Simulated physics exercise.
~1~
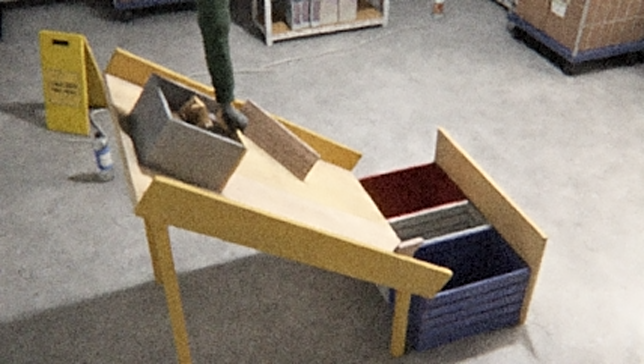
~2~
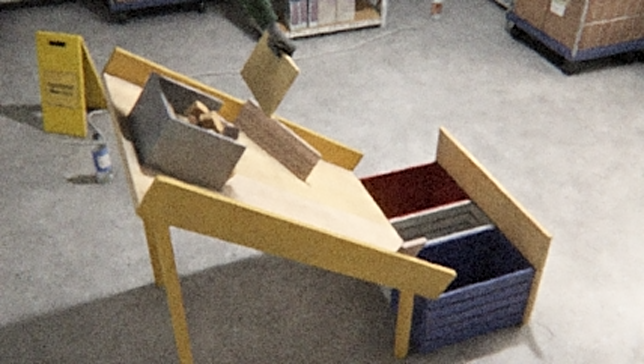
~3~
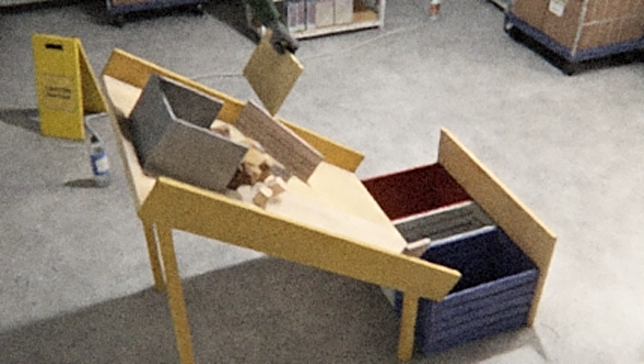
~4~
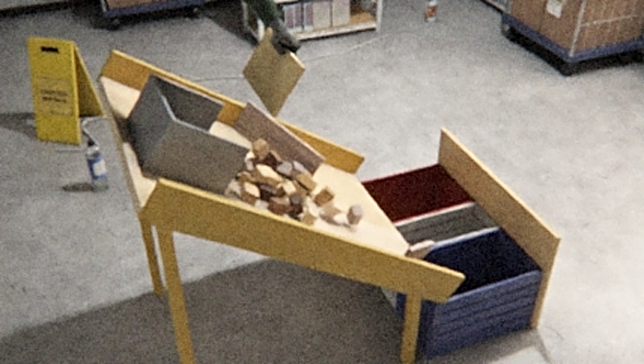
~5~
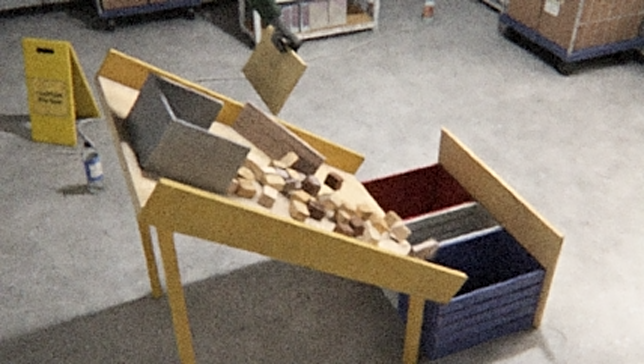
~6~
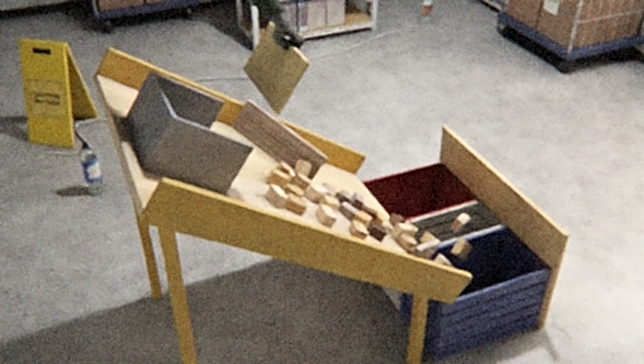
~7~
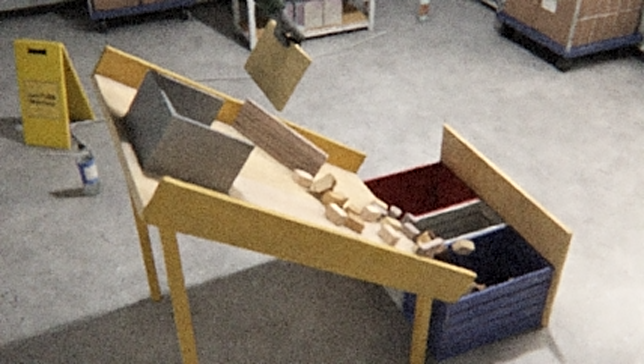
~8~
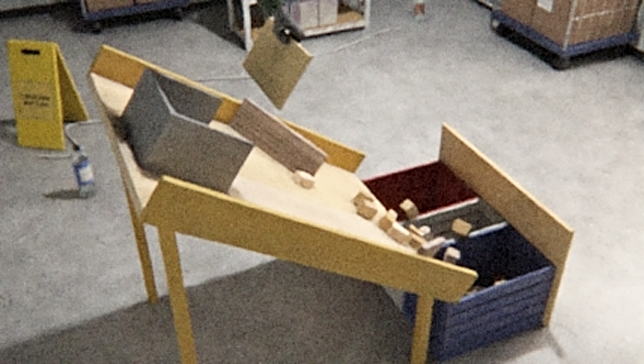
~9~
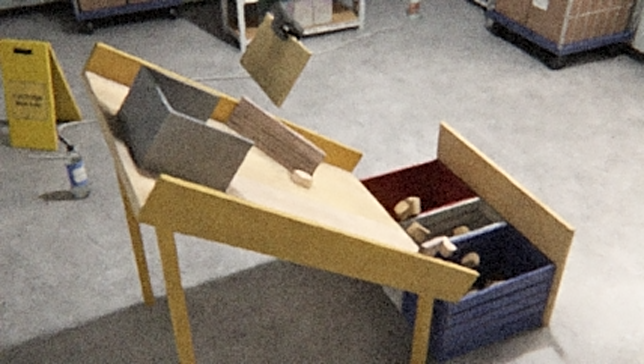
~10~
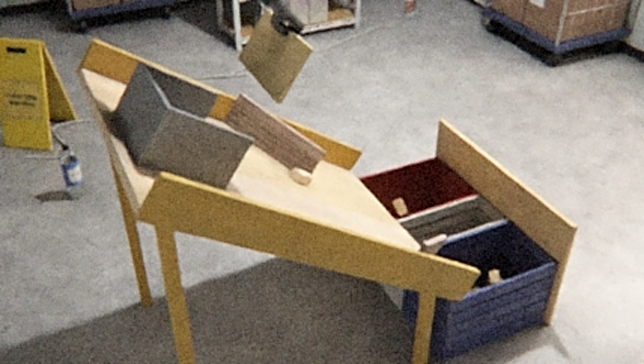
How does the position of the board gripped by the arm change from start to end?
At the start it stands on the sloped table, closing off the grey box of blocks. By the end it is held up in the air, above and beyond the far edge of the table.
An arm lifts a board, and wooden blocks tumble down the slope, nearly all into bins.
